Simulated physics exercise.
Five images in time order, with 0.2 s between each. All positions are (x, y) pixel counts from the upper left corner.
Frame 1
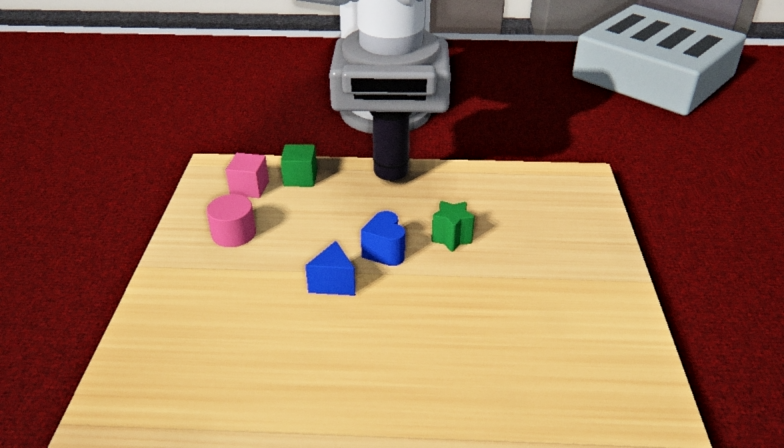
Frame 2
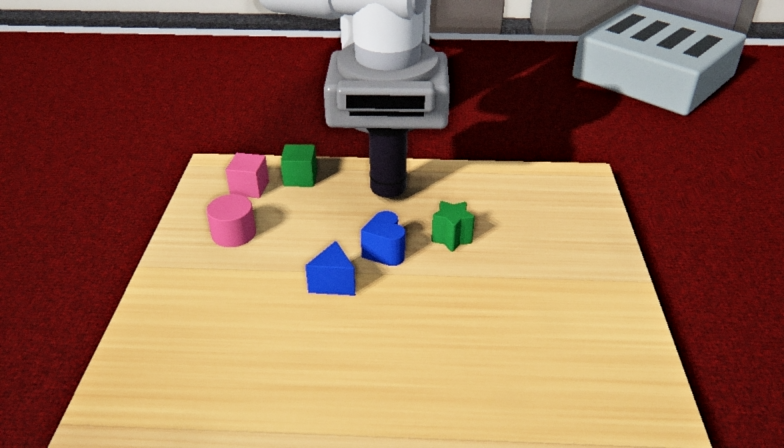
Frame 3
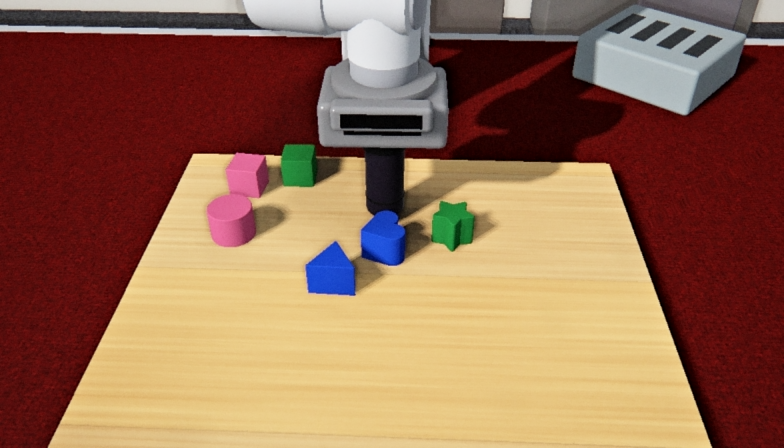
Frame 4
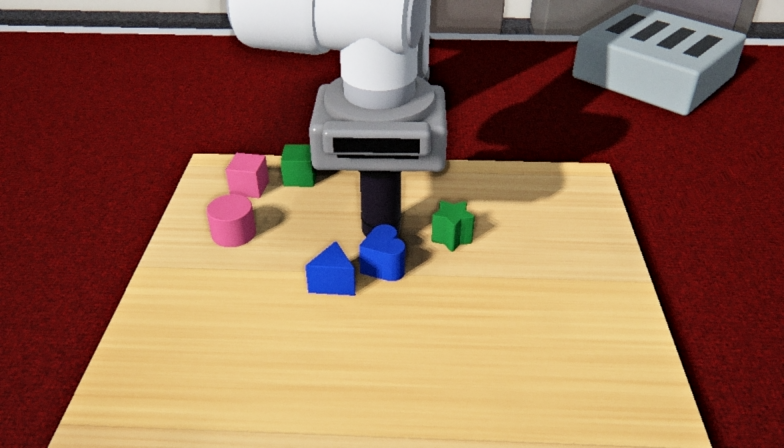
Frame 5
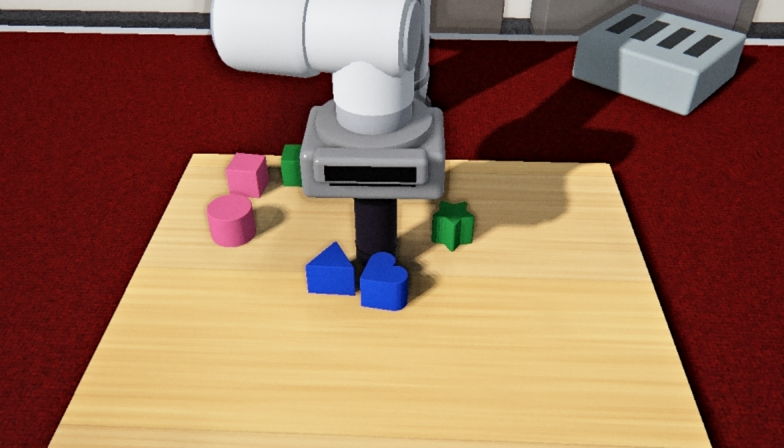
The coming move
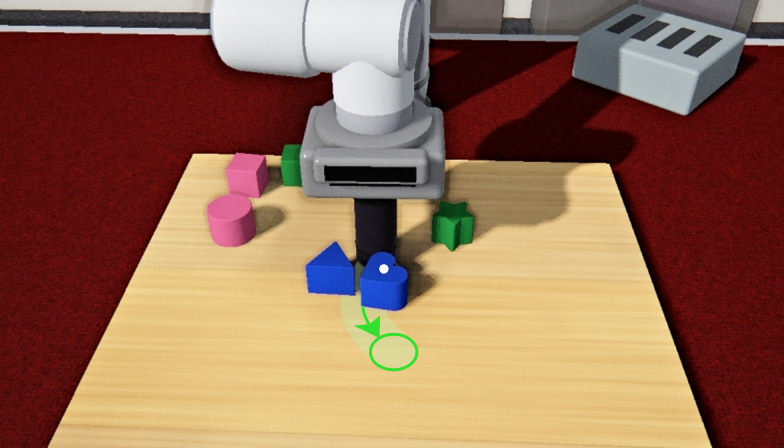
A robot arm moved its black post forward over a wooden table and pushed the blue heart-shaped block toward the viewer, beside the blue triangular one, while the green and pink blocks stayed put.
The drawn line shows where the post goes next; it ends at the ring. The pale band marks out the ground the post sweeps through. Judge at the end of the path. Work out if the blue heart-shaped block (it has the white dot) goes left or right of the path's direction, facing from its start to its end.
Out to the left.
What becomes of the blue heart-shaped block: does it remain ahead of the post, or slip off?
Still in front.
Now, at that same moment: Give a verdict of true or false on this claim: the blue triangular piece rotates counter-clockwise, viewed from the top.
That is false.
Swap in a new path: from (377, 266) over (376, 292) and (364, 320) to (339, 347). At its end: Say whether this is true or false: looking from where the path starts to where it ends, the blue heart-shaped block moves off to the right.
False
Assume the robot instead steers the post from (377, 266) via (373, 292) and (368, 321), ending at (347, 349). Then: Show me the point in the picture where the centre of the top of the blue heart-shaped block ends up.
The middle of its upper face should be somewhere near (400, 329).
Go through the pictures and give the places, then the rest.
The first picture shows lower end of the post at (391, 172), tops of blocks, blue triangular piece at (332, 257), blue heart-shaped block at (385, 225), green star at (454, 211).
The second picture shows post at (388, 188), blocks as before.
The third picture shows post at (385, 208), blocks as before.
The fourth picture shows post at (381, 230), blue heart-shaped block at (384, 240).
The fifth picture shows post at (377, 257), blue triangular piece at (332, 257), blue heart-shaped block at (384, 269), green star at (454, 211).
The drawn path runs from (377, 266) via (363, 293) and (368, 323), ending at (394, 352); the dot is on the blue heart-shaped block.
The first path, step by step. One third of the way, post at (363, 285); blue triangular piece at (325, 262), turned 25° clockwise; blue heart-shaped block at (387, 294), turned 40° anticlockwise.
Two thirds of the way, post at (368, 315); blue triangular piece at (325, 262), turned 25° clockwise; blue heart-shaped block at (406, 317), turned 75° anticlockwise.
At the end, post at (394, 343); blue triangular piece at (325, 262), turned 25° clockwise; blue heart-shaped block at (437, 332), turned 125° anticlockwise; green star not moved.
